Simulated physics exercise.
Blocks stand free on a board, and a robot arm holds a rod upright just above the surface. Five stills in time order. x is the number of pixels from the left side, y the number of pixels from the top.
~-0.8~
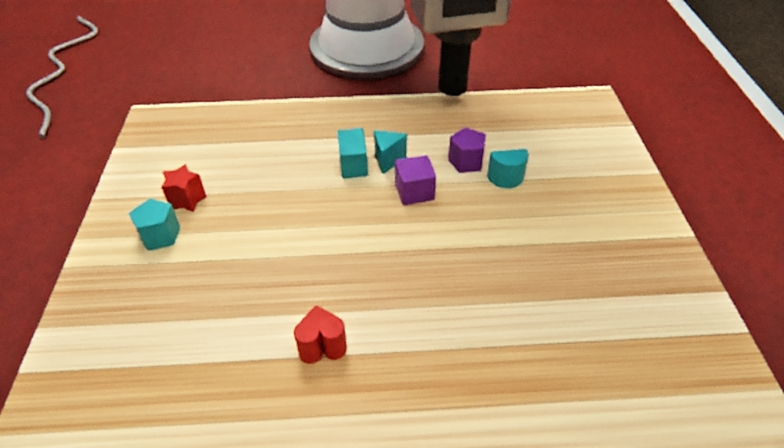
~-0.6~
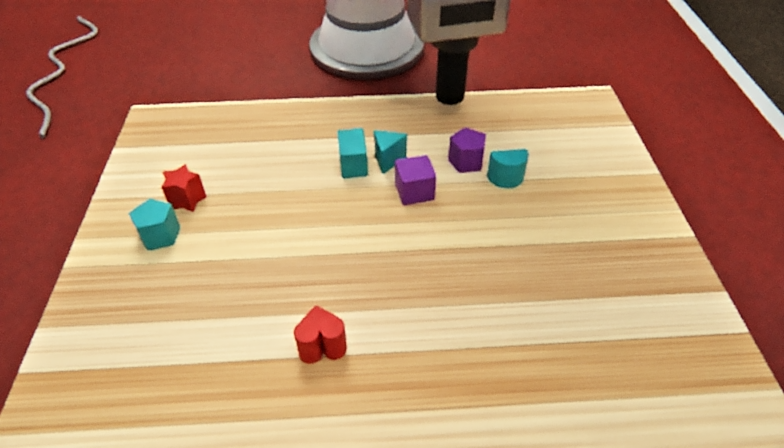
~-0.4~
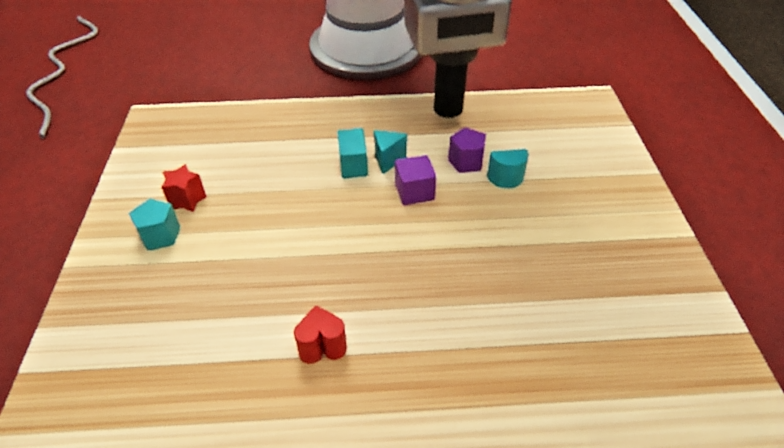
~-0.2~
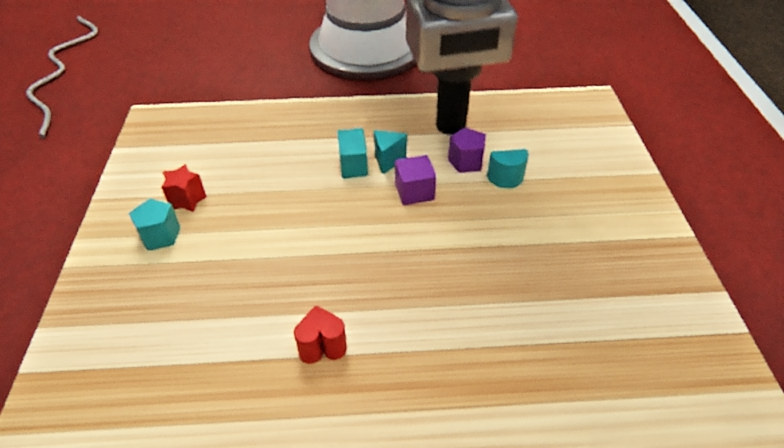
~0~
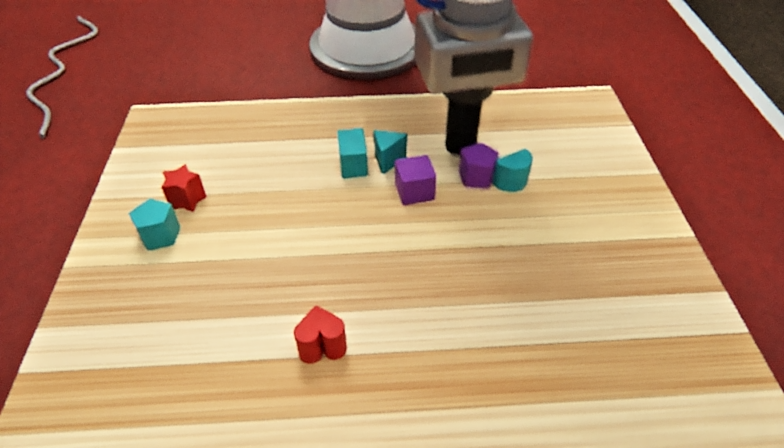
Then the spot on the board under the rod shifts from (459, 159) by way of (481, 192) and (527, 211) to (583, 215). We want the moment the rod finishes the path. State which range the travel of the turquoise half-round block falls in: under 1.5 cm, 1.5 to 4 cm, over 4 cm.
From 1.5 to 4 cm.
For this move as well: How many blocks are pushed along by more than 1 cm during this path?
Two blocks, no more.
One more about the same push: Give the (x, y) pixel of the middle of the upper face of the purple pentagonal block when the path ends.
Its top middle will sit at (547, 214).
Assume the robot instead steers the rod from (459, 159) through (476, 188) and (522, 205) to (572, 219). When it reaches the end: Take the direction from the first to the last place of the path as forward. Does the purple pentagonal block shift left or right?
To the path's right.
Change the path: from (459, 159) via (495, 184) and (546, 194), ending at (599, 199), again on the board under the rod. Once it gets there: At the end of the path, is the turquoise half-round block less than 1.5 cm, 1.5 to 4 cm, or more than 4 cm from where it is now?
If I had to pick, the turquoise half-round block travels beyond 4 cm here.
The first path, step by step. One third of the way, rod at (483, 179); purple pentagonal block at (510, 187), turned 20° anticlockwise; turquoise half-round block at (529, 166), turned 80° anticlockwise.
Two thirds of the way, rod at (531, 198); purple pentagonal block at (545, 213), turned 25° clockwise; turquoise half-round block at (535, 166), turned 115° anticlockwise.
At the end, rod at (587, 202); purple square piece not moved; purple pentagonal block at (547, 214), turned 35° clockwise; turquoise half-round block at (537, 166), turned 135° anticlockwise.
